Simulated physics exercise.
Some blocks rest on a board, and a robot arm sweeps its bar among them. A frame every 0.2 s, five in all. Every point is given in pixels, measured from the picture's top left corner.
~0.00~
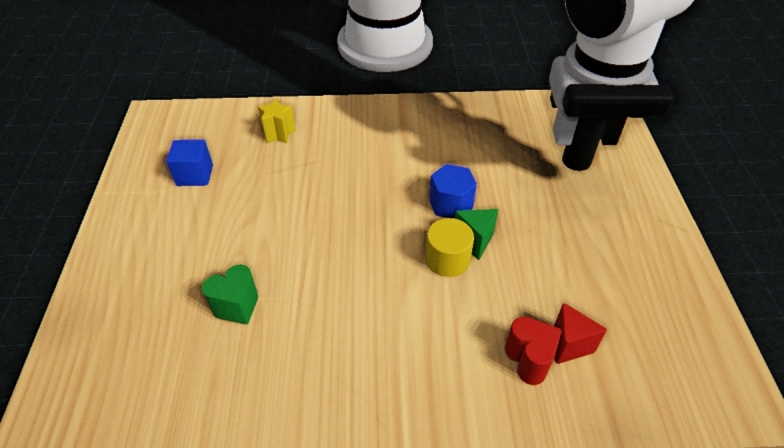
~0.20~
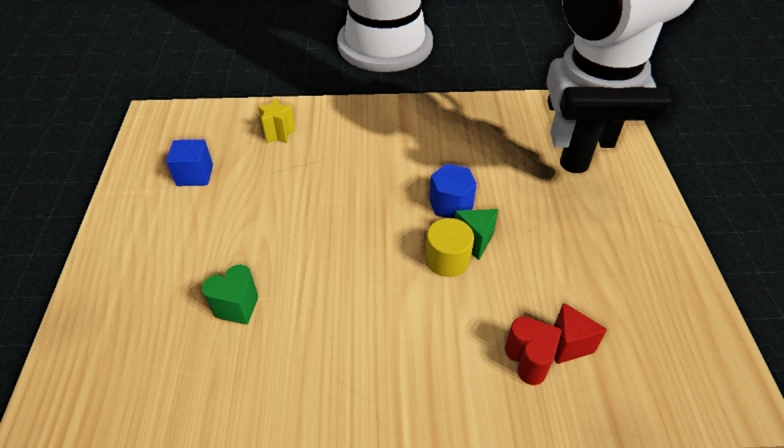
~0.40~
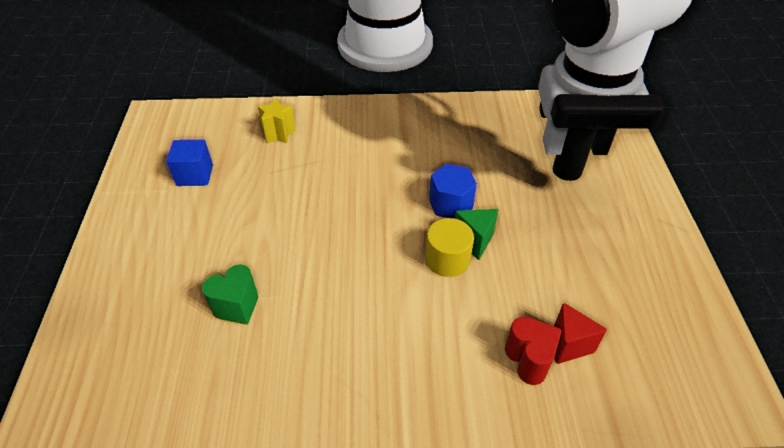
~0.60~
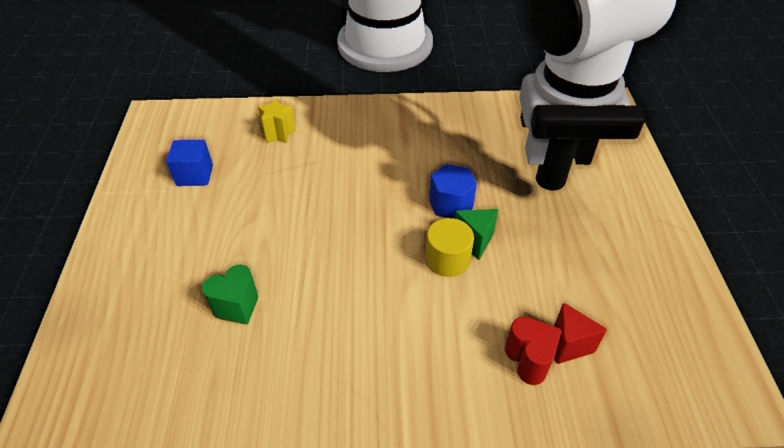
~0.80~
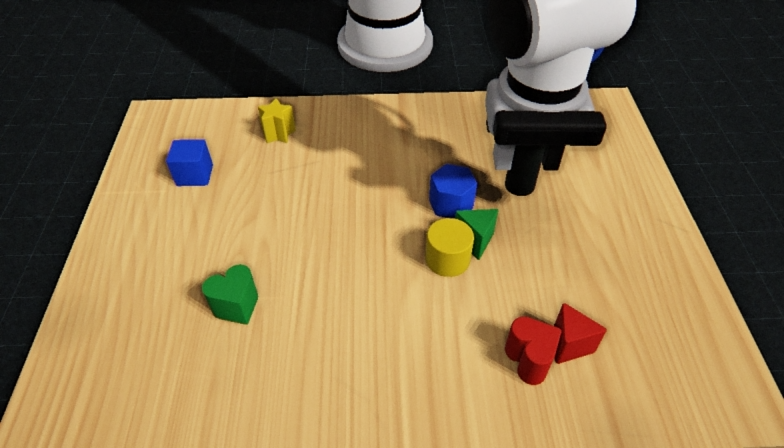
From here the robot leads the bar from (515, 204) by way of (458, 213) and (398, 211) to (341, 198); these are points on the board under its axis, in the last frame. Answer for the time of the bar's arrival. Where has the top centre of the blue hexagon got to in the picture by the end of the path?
At (383, 158).
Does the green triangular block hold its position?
In short: Yes.
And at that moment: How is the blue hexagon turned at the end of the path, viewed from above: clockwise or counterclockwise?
Short answer: Clockwise.
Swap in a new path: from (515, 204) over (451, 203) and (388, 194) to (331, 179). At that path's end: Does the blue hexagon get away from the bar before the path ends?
No
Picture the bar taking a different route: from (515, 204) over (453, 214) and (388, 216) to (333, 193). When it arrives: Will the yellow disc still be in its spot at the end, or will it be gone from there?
Once the bar is done, the yellow disc remains in the old spot.
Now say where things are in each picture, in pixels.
The first frame shows bar's lower end (576, 162); blue hexagon (454, 179); green triangular block (479, 218).
The second frame shows bar (574, 164); blocks still.
The third frame shows bar (567, 171); blocks still.
The fourth frame shows bar (550, 181); blocks still.
The fifth frame shows bar (520, 186); blue hexagon (454, 179); green triangular block (479, 218).
On the path given first. One third of the way, bar (459, 195); blue hexagon (426, 176), turned 25° clockwise.
Two thirds of the way, bar (397, 193); blue hexagon (388, 162), turned 105° clockwise.
At the end, bar (340, 180); blue hexagon (383, 158), turned 120° clockwise; green triangular block still.
